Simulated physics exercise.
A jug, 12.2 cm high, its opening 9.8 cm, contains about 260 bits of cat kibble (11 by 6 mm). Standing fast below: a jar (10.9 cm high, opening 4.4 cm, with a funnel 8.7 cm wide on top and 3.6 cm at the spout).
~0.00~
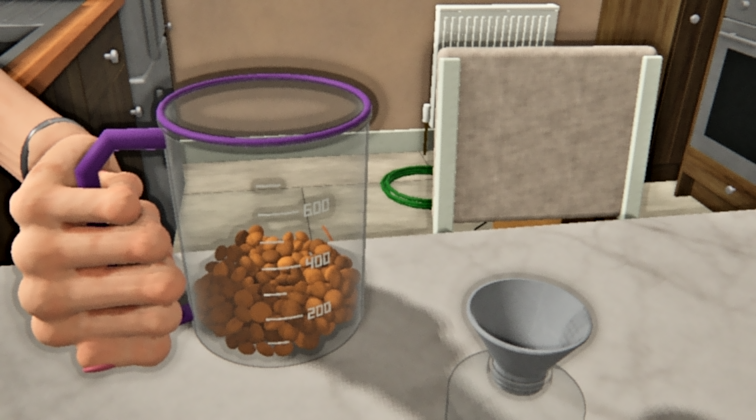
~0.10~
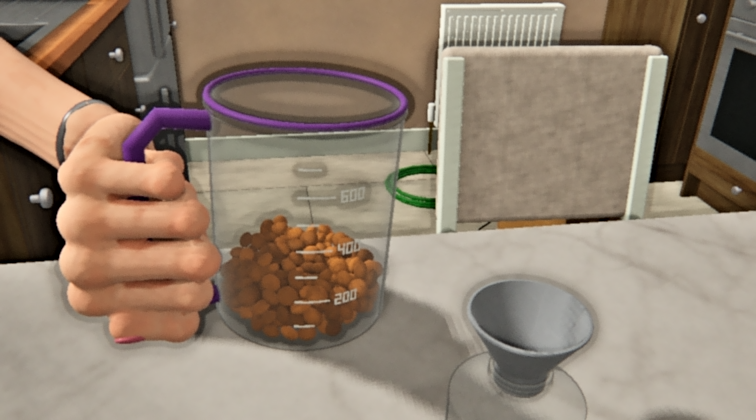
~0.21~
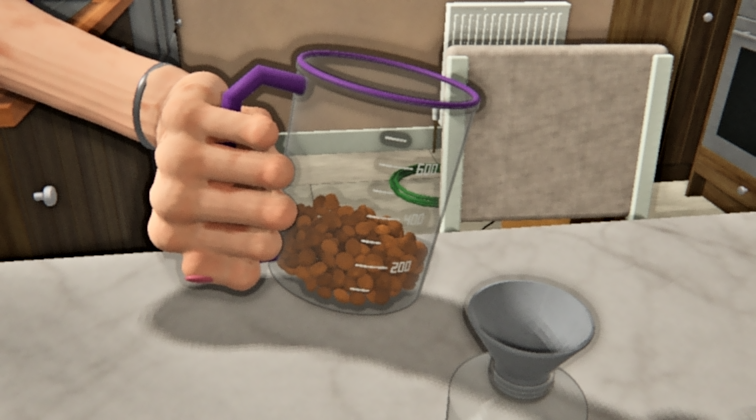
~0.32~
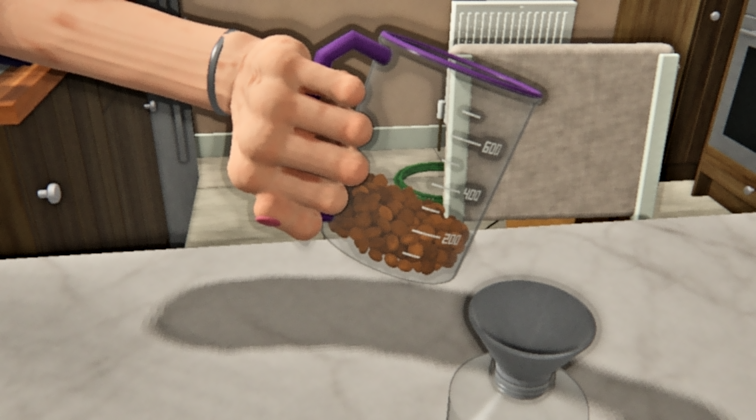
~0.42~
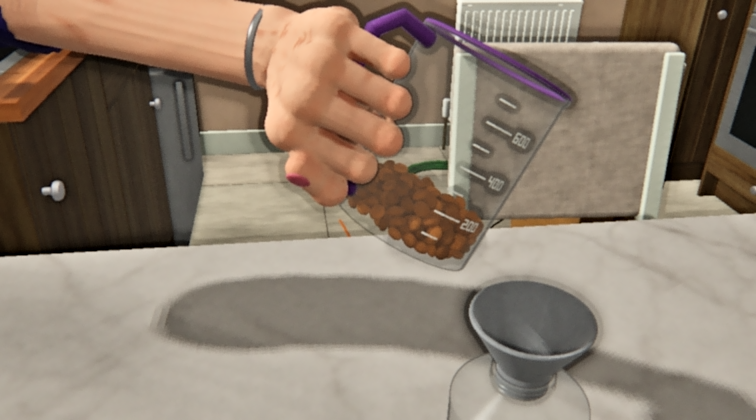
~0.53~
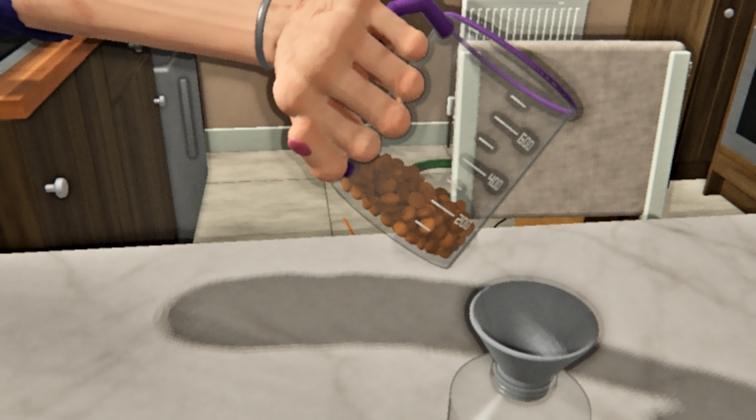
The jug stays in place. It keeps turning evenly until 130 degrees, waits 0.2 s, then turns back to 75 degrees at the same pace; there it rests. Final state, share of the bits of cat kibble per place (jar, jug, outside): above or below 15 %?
Jar: Above, jug: Below, outside: Above.
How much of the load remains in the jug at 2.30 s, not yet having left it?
At that moment, some 0 per cent of the load remains.
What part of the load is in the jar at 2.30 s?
At that time, around 50 per cent is there.
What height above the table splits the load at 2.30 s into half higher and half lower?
Height estimate: Near 0 cm.
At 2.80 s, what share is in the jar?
At that point, some 50 in a hundred have made it.
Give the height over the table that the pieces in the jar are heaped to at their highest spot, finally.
Close to 2.5 centimetres.
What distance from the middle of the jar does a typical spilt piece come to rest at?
Distance from centre: About 16 cm.
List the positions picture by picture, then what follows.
The first frame shows jug at (272, 183); tilt 0 degrees; moved 0.0 cm; lip at (358, 94); top of the load at (288, 241); jar at (512, 416).
The second frame shows jug at (305, 167); tilt 4 degrees; moved 2.1 cm; lip at (393, 91); top of the load at (312, 233).
The third frame shows jug at (377, 133); tilt 13 degrees; moved 6.7 cm; low side right; lip at (462, 87); top of the load at (346, 212).
The fourth frame shows jug at (446, 102); tilt 21 degrees; moved 11.3 cm; low side right; lip at (521, 86); top of the load at (358, 187).
The fifth frame shows jug at (483, 86); tilt 30 degrees; moved 13.4 cm; low side right; lip at (547, 92); top of the load at (379, 170).
The sixth frame shows jug at (496, 81); tilt 39 degrees; moved 13.4 cm; low side right; lip at (551, 105); top of the load at (397, 163). It turns about 85 degrees a second.
After 1.21 s, tilt 96 degrees; jug 100 %; middle of all pieces near (407, 163).
After 1.78 s, tilt 130 degrees; outside 15 %, jar 20 %, jug 15 %, funnel 45 %, in the air 10 %; middle of all pieces near (517, 329).
Then, at 2.30 s, tilt 100 degrees; outside 50 %, jar 50 %; middle of all pieces near (539, 411).
After 2.80 s, tilt 75 degrees; outside 50 %, jar 50 %; middle of all pieces near (538, 411).
At rest (3.1 s), outside 50 %, jar 50 %, jug 0 %, funnel 0 %.
